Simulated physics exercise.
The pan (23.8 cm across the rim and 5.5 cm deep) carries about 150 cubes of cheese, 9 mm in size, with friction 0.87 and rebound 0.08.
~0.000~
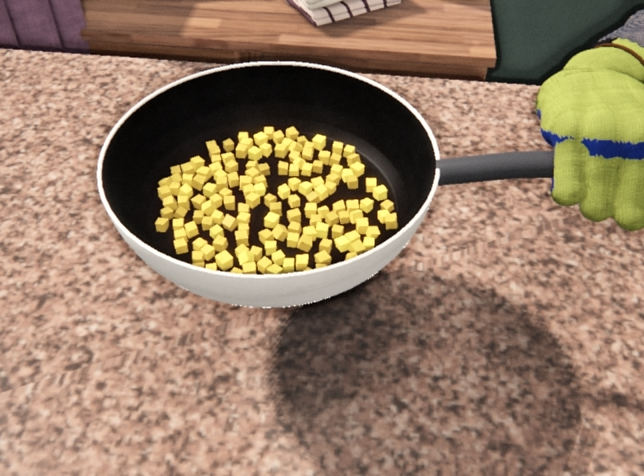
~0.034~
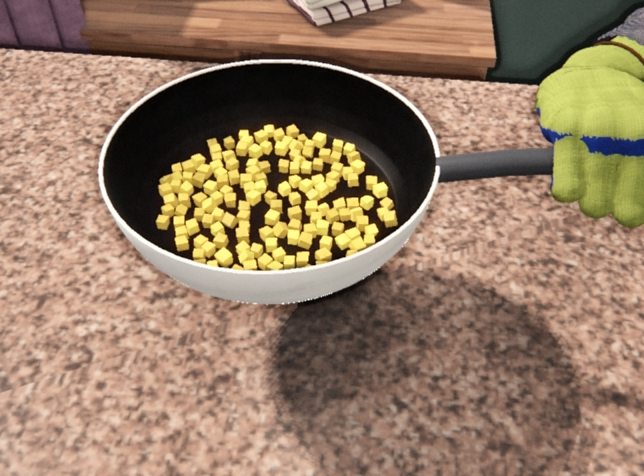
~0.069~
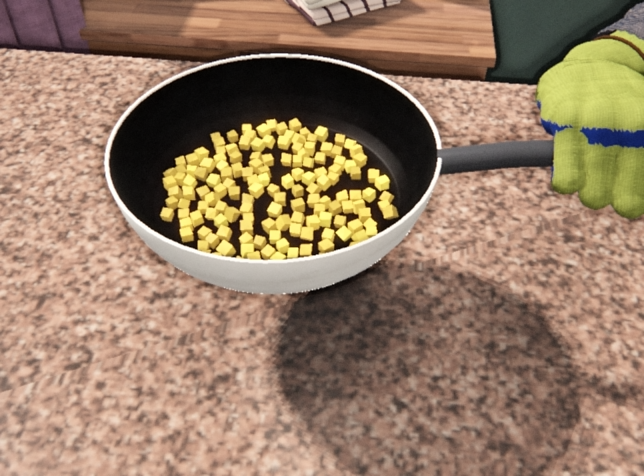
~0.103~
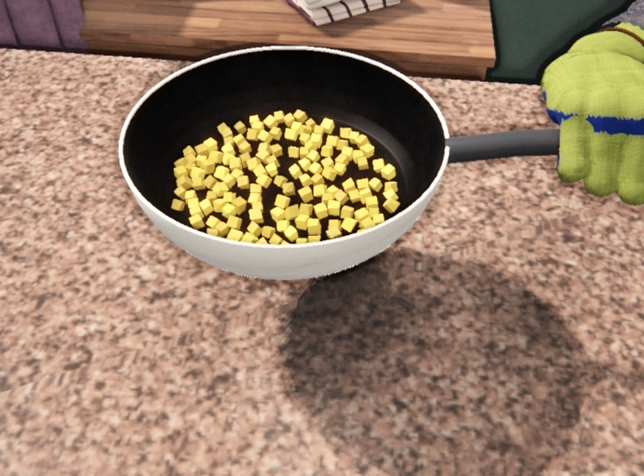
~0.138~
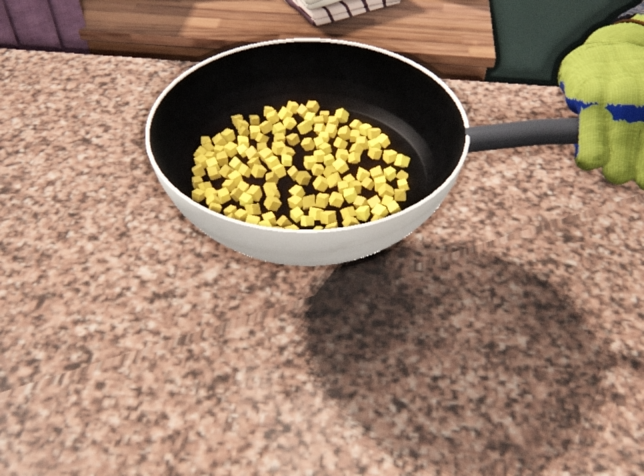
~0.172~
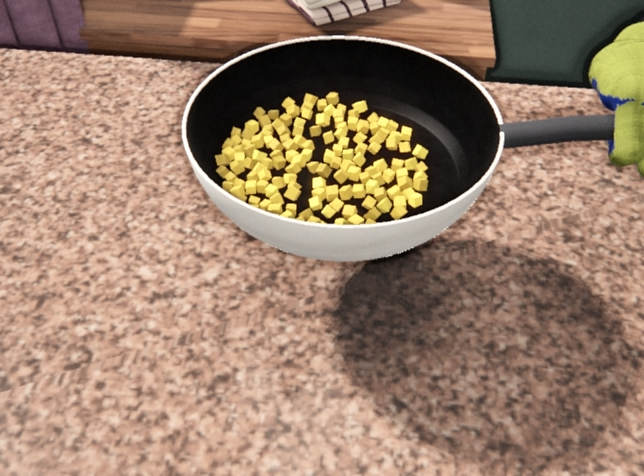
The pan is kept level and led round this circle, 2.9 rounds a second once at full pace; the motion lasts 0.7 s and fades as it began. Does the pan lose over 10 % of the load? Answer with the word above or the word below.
The word is below.
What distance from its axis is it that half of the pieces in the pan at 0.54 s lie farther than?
Roughly 7.5 cm.
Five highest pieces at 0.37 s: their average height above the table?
They're roughly 17 cm up.
Then, at 0.37 s, pan 100 %; middle of the pieces not yet landed near (392, 219).
After 0.54 s, pan 100 %; middle of the pieces not yet landed near (310, 199).
Then, at 0.69 s, pan 100 %; middle of the pieces not yet landed near (356, 197).
Then, at 0.84 s, pan 100 %; middle of the pieces not yet landed near (367, 203).
At rest (1.6 s), pan 100 %.
